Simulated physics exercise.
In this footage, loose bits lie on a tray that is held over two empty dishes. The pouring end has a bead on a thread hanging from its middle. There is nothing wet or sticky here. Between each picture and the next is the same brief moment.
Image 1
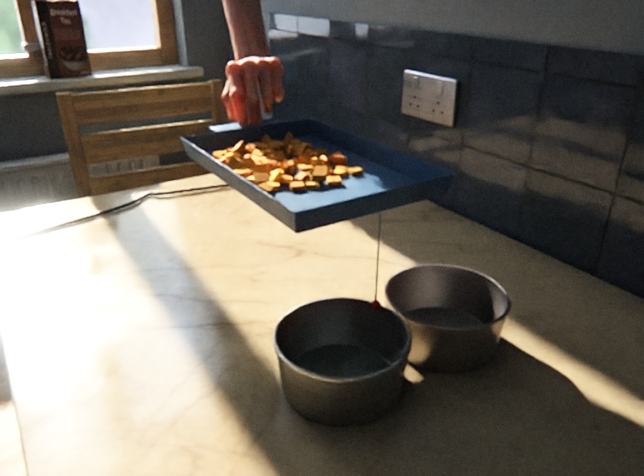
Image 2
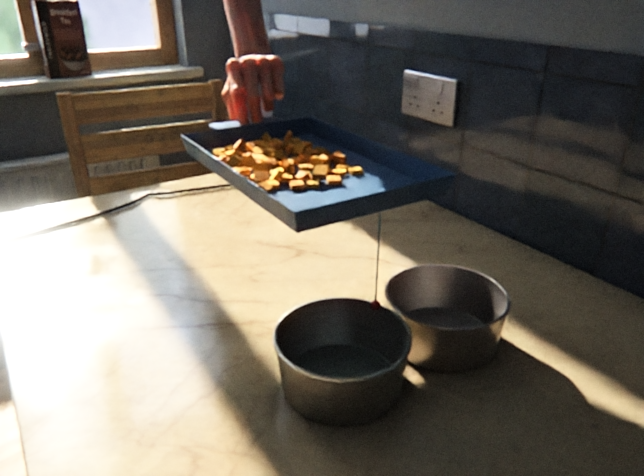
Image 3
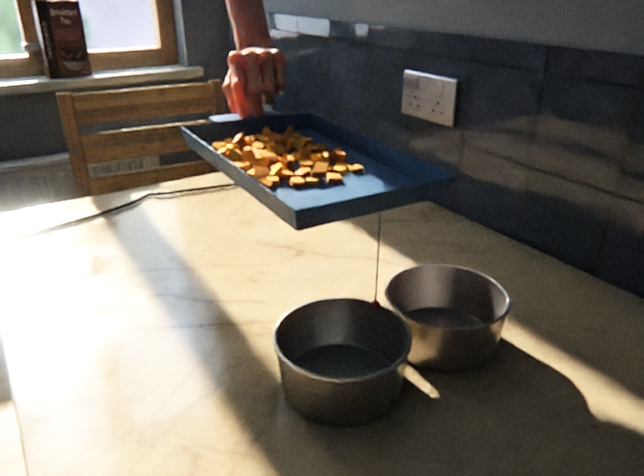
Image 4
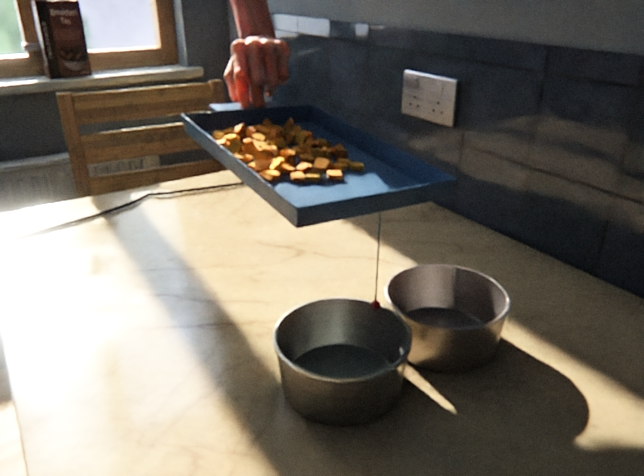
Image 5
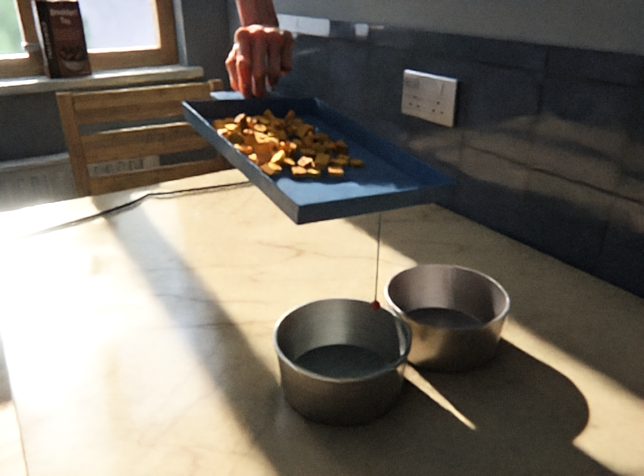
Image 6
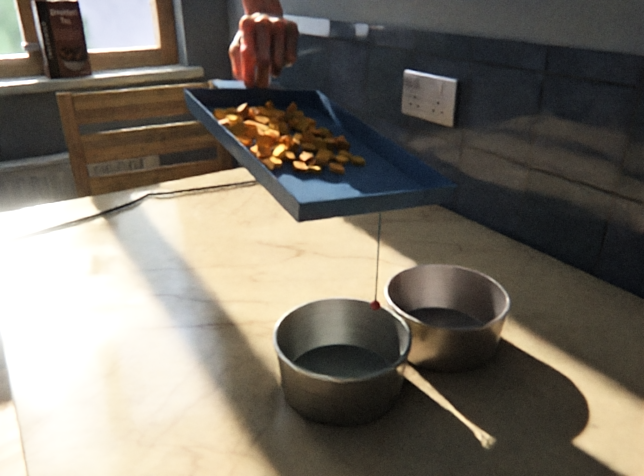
A hand slowly raising the far end of a blue tray of small orange-brown crackers above two empty round metal dishes.
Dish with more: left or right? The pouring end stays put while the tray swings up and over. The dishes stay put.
Right.
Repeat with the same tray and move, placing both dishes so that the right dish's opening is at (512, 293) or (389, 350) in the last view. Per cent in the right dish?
Respectively 20 percent and 0 percent.
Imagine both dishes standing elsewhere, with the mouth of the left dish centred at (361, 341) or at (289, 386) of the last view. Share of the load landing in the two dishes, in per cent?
Some 100 and then some 30 per cent.
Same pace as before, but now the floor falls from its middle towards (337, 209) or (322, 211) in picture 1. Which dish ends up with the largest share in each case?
First: The dish at left. Second: The dish at left.
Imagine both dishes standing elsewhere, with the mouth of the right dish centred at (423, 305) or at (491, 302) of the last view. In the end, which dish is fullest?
The dish to the right at the first, the dish to the right at the second.
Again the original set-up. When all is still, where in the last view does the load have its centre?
The centre comes to rest close to (438, 333).
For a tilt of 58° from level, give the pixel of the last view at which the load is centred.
Near the pixel (411, 179).
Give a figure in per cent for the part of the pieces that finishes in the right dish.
It works out to roughly 100 percent of the load.
Soon after the last picture, tray tipped steeply; nearly all on the tray; a stray few in the air.
A little later, tray tipped right over; about half on the tray; about a quarter in the right dish; about a quarter in the air.
Later still, tray tipped past a quarter turn; nearly all in the right dish; a stray few outside both.
At rest, tray tipped past a quarter turn; none in the left dish; nearly all in the right dish; a stray few outside both.
